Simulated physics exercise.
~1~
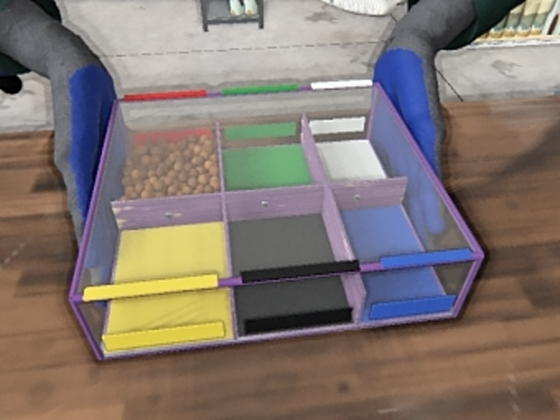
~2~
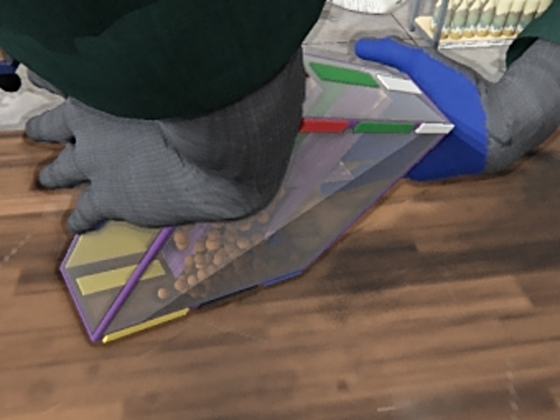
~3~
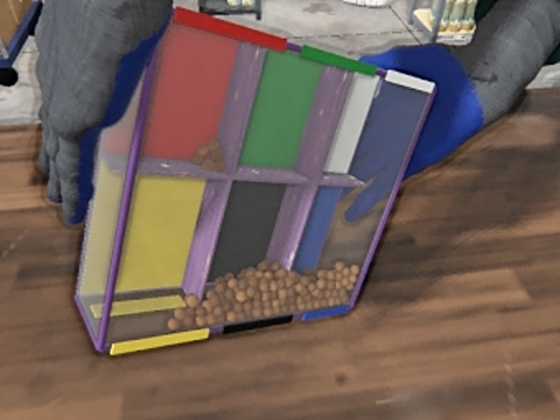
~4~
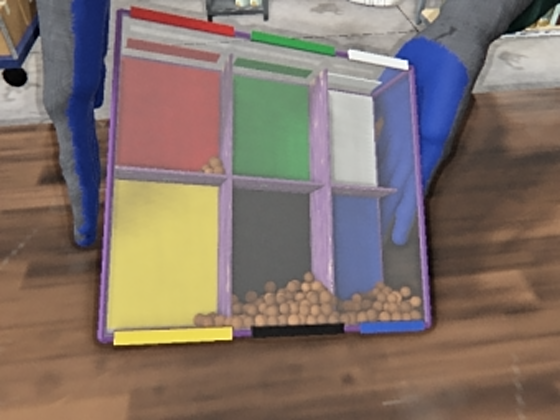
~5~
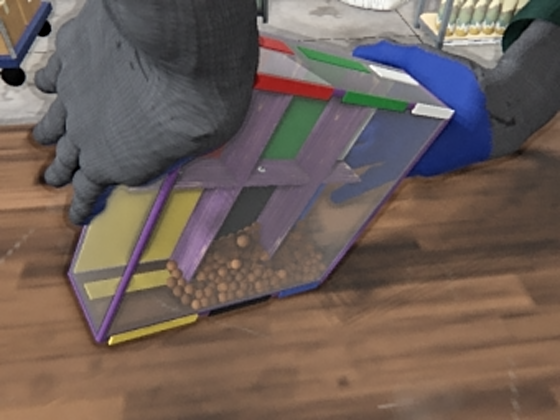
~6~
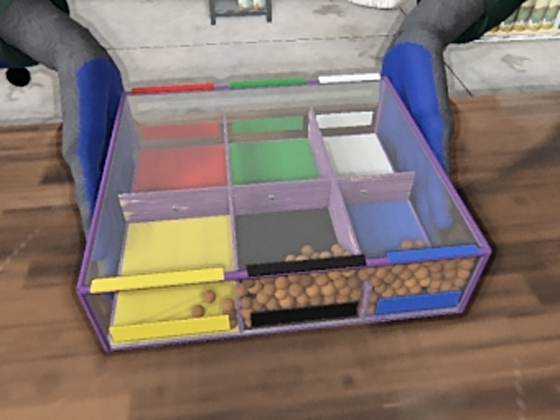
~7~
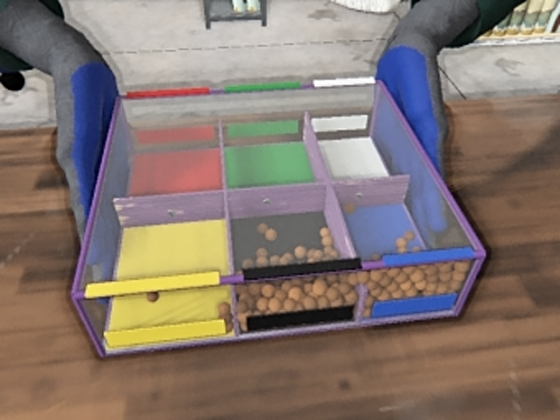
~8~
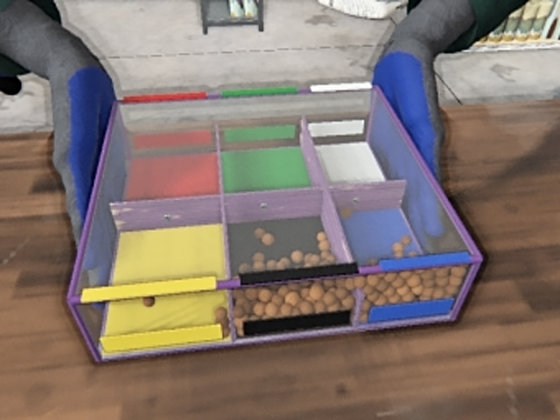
Gloved hands tilt a clear divided box twice, leaving brown balls mostly in black and blue compartments.
